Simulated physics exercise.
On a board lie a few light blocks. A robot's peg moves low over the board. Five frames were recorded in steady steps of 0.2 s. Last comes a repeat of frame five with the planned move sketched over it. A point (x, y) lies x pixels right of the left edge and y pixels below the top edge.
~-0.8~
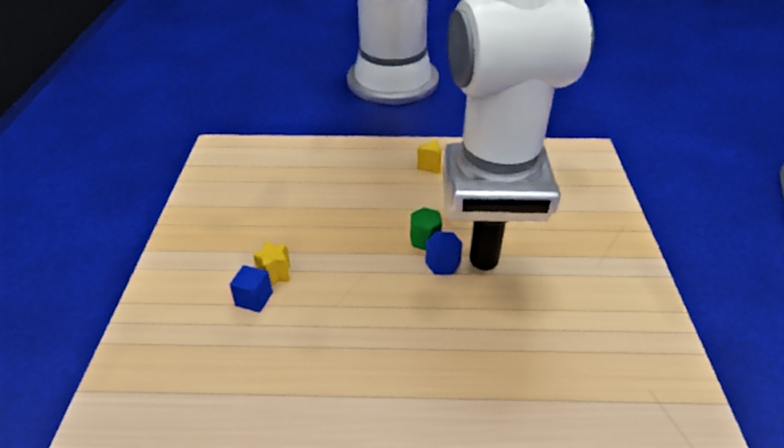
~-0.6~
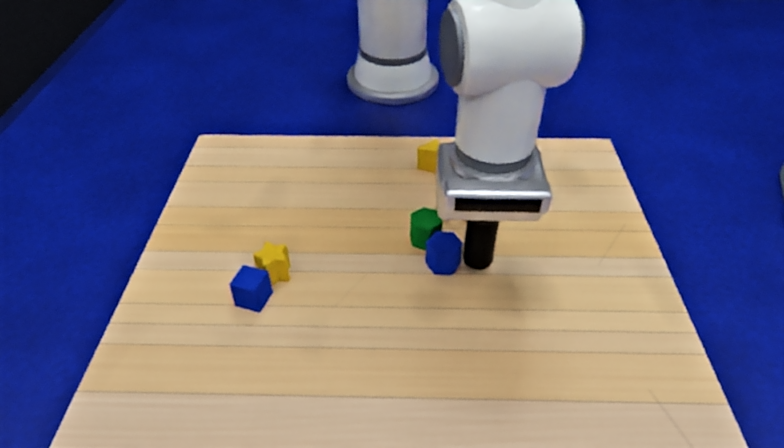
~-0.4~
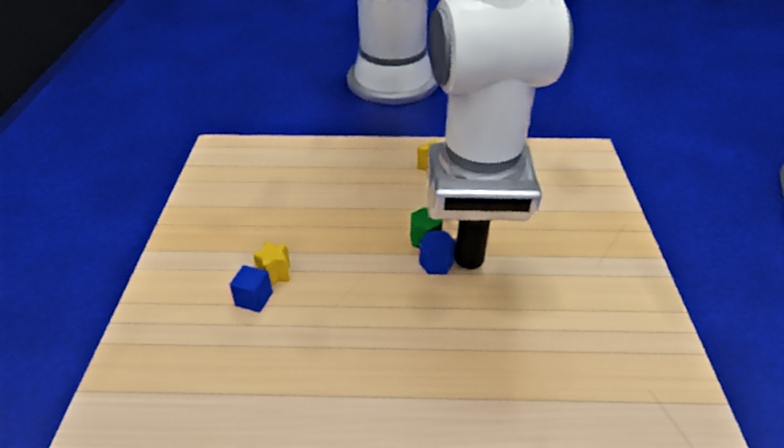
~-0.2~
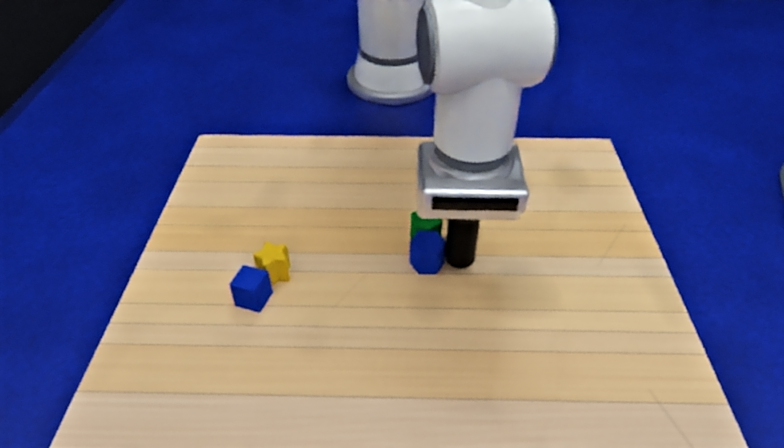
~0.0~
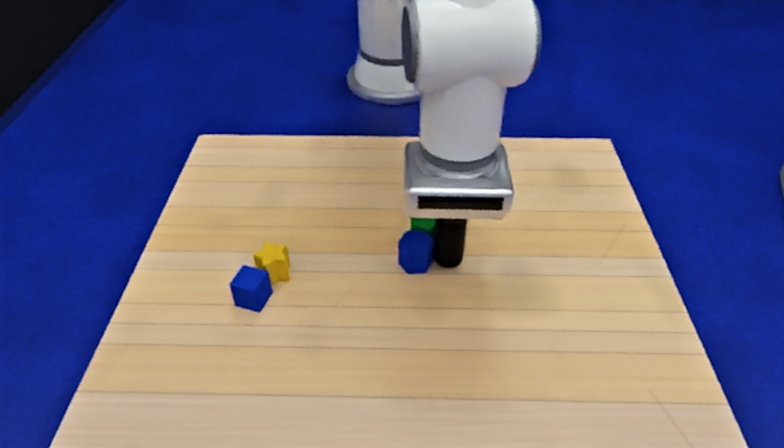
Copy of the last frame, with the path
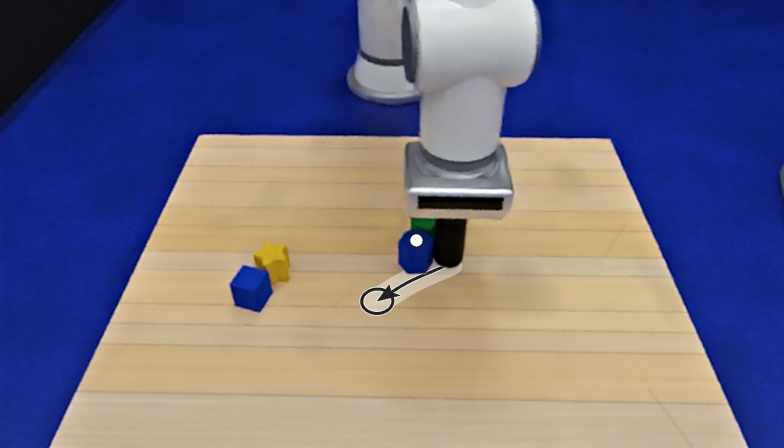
On a light wooden board with a few small blue, green and yellow blocks, a robot arm moves its black peg slowly left, pushing the blue hexagon a short way left in front of the green block.
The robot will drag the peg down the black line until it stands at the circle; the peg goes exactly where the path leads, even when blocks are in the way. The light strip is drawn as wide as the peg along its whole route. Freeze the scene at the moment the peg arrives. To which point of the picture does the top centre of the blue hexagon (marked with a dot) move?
It comes to (387, 243).
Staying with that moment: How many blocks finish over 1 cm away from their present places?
Answer: 1.
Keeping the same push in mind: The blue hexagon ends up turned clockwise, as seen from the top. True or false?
My answer: True.
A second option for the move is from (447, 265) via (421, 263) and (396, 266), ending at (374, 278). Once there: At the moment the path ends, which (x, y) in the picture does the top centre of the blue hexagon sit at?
My best guess is (344, 247).
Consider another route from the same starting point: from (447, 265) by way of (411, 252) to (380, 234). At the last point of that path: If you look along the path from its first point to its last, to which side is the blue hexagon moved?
It heads left.
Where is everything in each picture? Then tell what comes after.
In the first frame, tip of the peg (484, 261), middles of tops, blue hexagon (445, 241), green hexagon (426, 217).
In the second frame, peg (477, 261), nothing pushed.
In the third frame, peg (469, 260), blue hexagon (438, 241).
In the fourth frame, peg (460, 259), blue hexagon (428, 241).
In the fifth frame, peg (448, 259), blue hexagon (416, 240), green hexagon partly hidden.
The line goes from (447, 265) via (412, 280), ending at (377, 301); the dot is on the blue hexagon.
On the path given first. Halfway along, peg (412, 274); blue hexagon (389, 242), turned 70° clockwise.
At the end, peg (377, 295); blue hexagon (387, 243), turned 80° clockwise; green hexagon unmoved.
